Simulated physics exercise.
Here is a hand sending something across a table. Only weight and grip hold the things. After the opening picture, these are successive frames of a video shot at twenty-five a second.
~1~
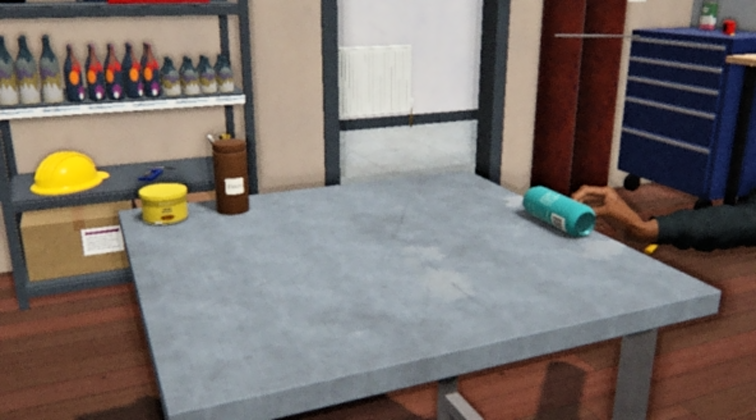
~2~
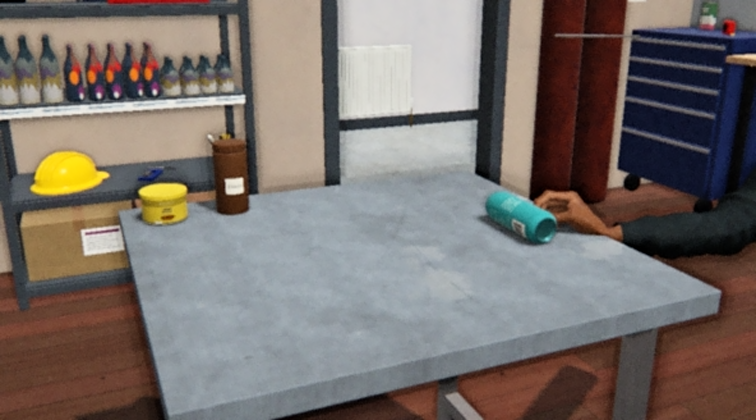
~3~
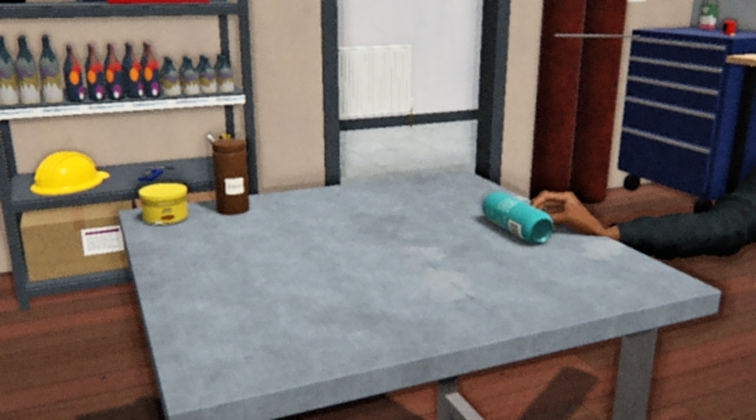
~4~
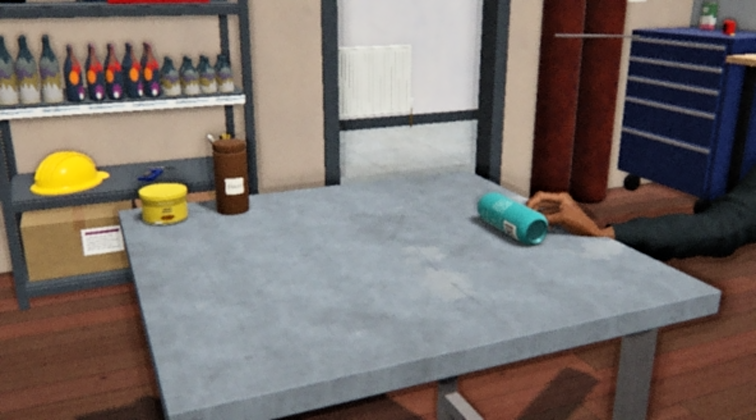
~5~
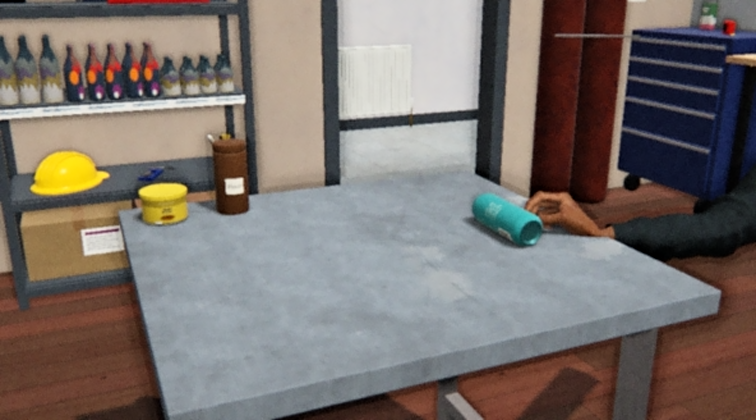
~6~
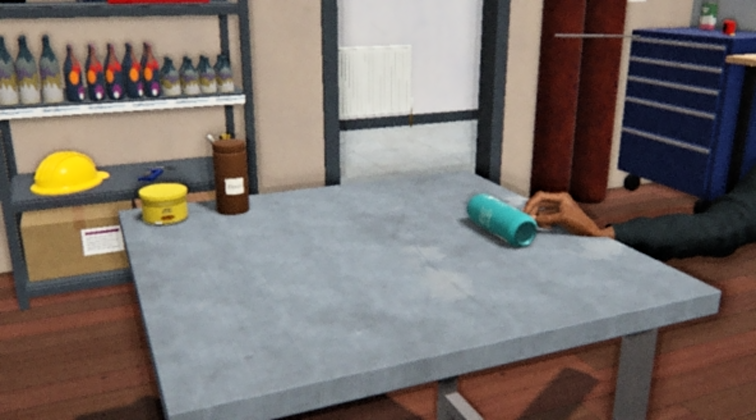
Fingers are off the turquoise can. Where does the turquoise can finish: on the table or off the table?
The turquoise can stays on the table.
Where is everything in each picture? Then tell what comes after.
Under the hand; turquoise can (558, 211), in the first frame.
Under the hand; turquoise can (520, 216), in the second frame.
Under the hand; turquoise can (516, 217), in the third frame.
Turquoise can (512, 218), in the fourth frame.
Turquoise can (506, 219), in the fifth frame.
Turquoise can (501, 220) shifted a little, in the sixth frame.
Then, 0.30 s on from there, turquoise can shifted well along near (464, 225).
Then, 0.70 s on from there, turquoise can shifted well along near (429, 231).
In the end, moved from the start, turquoise can. At the end, from the last picture's camera, turquoise can near (407, 234).
